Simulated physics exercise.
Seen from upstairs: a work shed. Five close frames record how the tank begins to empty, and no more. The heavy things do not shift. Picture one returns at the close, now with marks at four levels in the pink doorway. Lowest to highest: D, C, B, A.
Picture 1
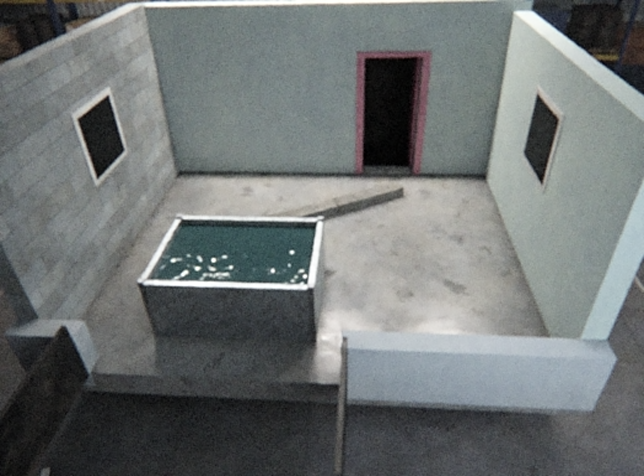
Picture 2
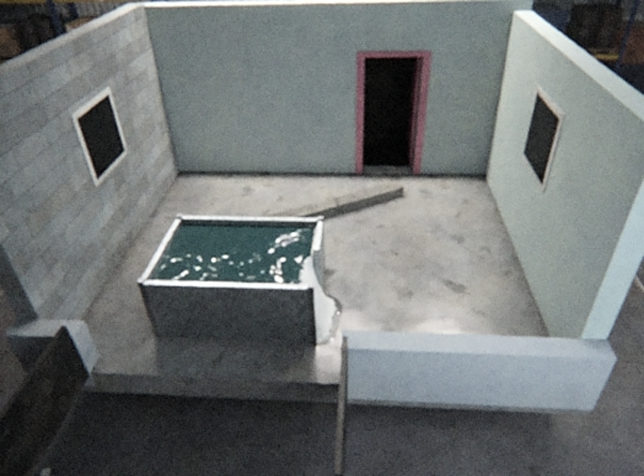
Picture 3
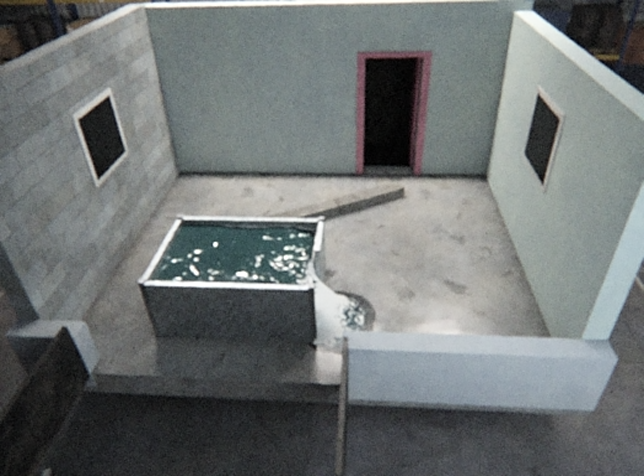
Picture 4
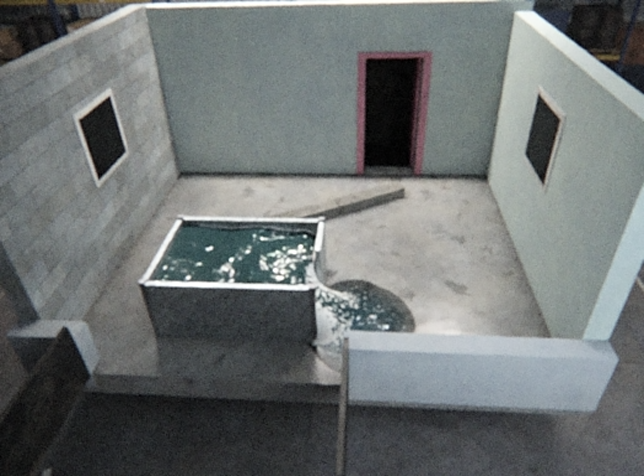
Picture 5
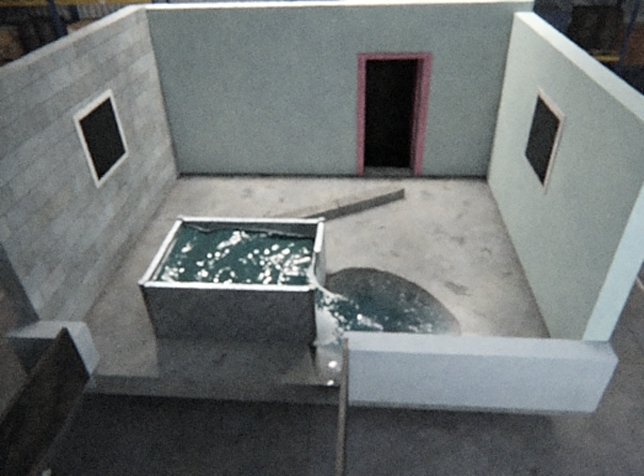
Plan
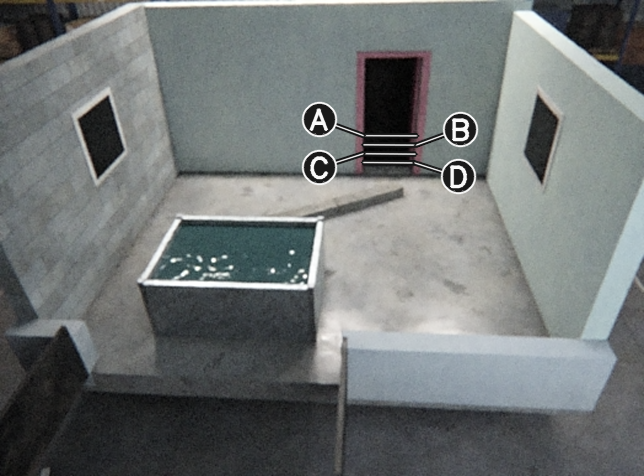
In this clip, seen from above, a rectangular tank of dark green water sits in an open-topped shed as water begins pouring from its right side, then spreads across the floor in a widening dark pool.
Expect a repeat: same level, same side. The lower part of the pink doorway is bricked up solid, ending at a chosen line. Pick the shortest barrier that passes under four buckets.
D.
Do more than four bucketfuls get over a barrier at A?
No.
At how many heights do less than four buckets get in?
All of the four.
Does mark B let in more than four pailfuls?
No, not at all.
In white, A at (390, 135); B at (389, 144); C at (389, 153); D at (388, 162); from the bottom up D, C, B, A.
Choosing A, nothing gets over.
Choosing B, nothing gets over.
Choosing C, nothing gets over.
Choosing D, nothing gets over.
